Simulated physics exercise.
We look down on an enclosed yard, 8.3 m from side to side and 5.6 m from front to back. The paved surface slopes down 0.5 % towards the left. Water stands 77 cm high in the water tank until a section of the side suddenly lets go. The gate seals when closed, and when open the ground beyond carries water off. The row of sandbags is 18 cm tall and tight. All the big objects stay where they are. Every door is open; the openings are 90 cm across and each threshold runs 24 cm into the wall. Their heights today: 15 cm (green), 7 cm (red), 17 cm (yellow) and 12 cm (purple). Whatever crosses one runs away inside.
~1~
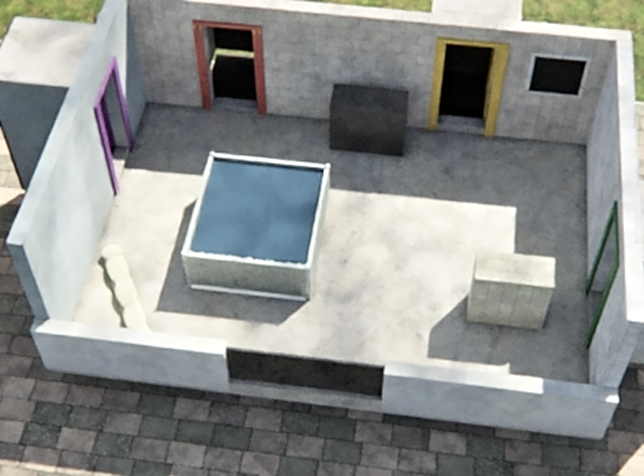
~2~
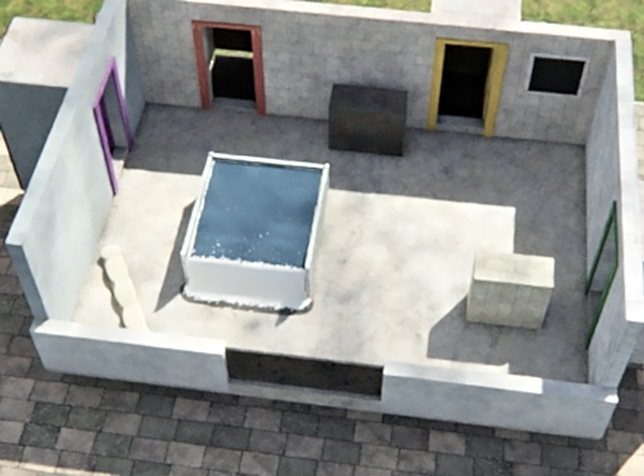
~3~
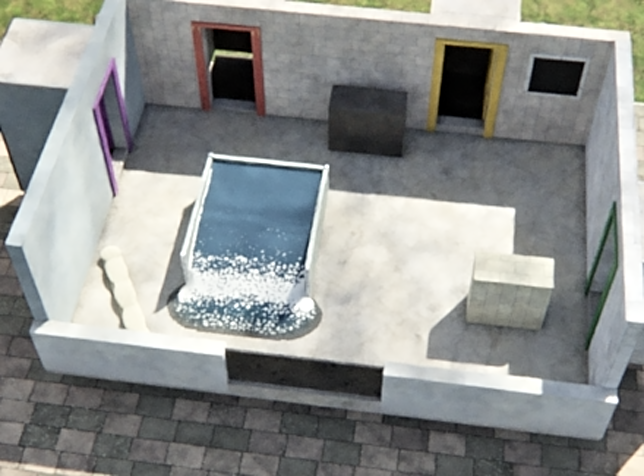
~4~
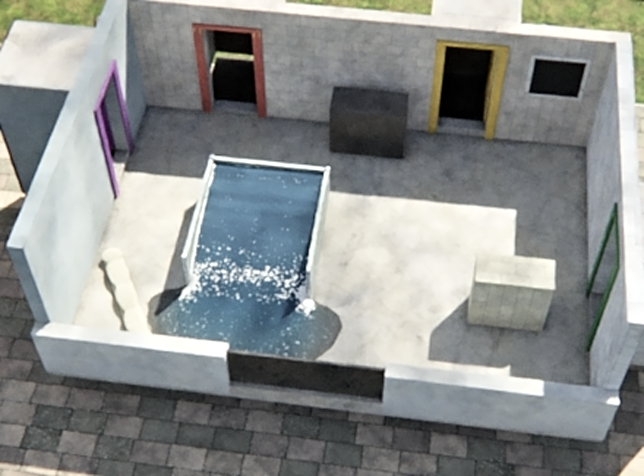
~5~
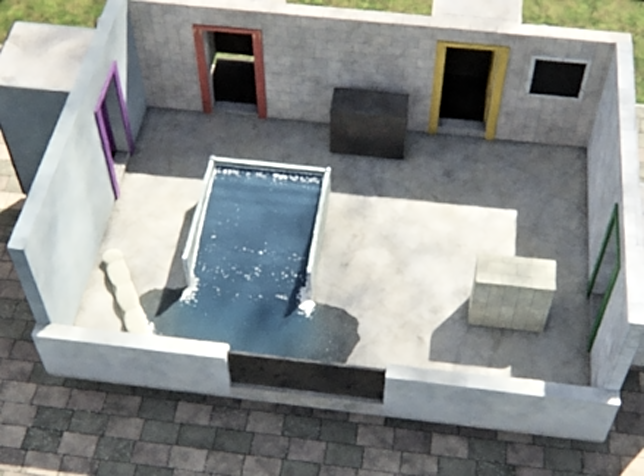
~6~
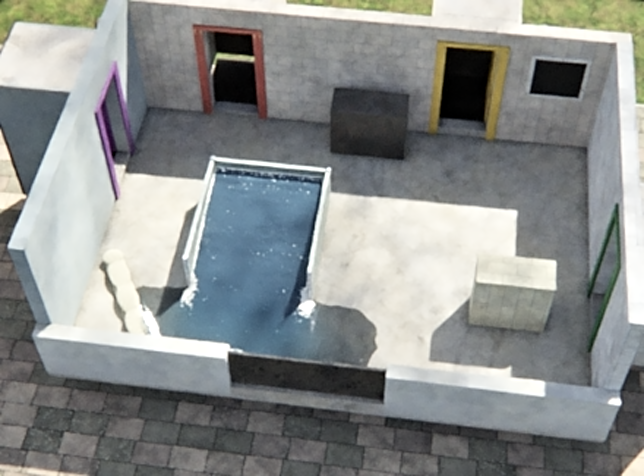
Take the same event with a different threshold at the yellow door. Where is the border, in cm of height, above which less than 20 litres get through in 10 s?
Some 6.5 cm above the ground.
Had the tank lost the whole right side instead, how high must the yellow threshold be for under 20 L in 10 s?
Then roughly 11.5 cm.
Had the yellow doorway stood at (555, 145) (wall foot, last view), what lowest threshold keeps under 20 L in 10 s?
About 10.0 cm.
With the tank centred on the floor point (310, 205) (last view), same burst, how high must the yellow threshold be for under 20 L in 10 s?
About 7.0 cm.
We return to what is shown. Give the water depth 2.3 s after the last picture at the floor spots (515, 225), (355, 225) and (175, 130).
In that order: 0, 0 and 0 cm.
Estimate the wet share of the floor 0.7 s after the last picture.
Near 20 per cent is wet.
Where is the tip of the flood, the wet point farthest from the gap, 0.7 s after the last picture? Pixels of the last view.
Around (461, 400).
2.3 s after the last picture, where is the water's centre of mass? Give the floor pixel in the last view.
Around (272, 306).
Then, 0.7 s after the last picture water covers 20 % of the floor, deepest (54 cm) near (231, 373); it has not reached the yellow door.
Then, 2.3 s after the last picture water covers 50 % of the floor, deepest (36 cm) near (591, 365); it has not reached the yellow door.
Then, 9.3 s after the last picture water covers 95 % of the floor, deepest (12 cm) near (315, 353); 10 cm at the yellow door, 0 litres in over its 17 cm threshold.
At the yellow door as built, the water peaked near 11 cm, 8.5 s after the last picture.
Run again over the same 10 s with other heights there, 26 litres in over 6 cm, 9 litres over 8 cm. The limit of 20 litres is kept from about 6.5 cm up.
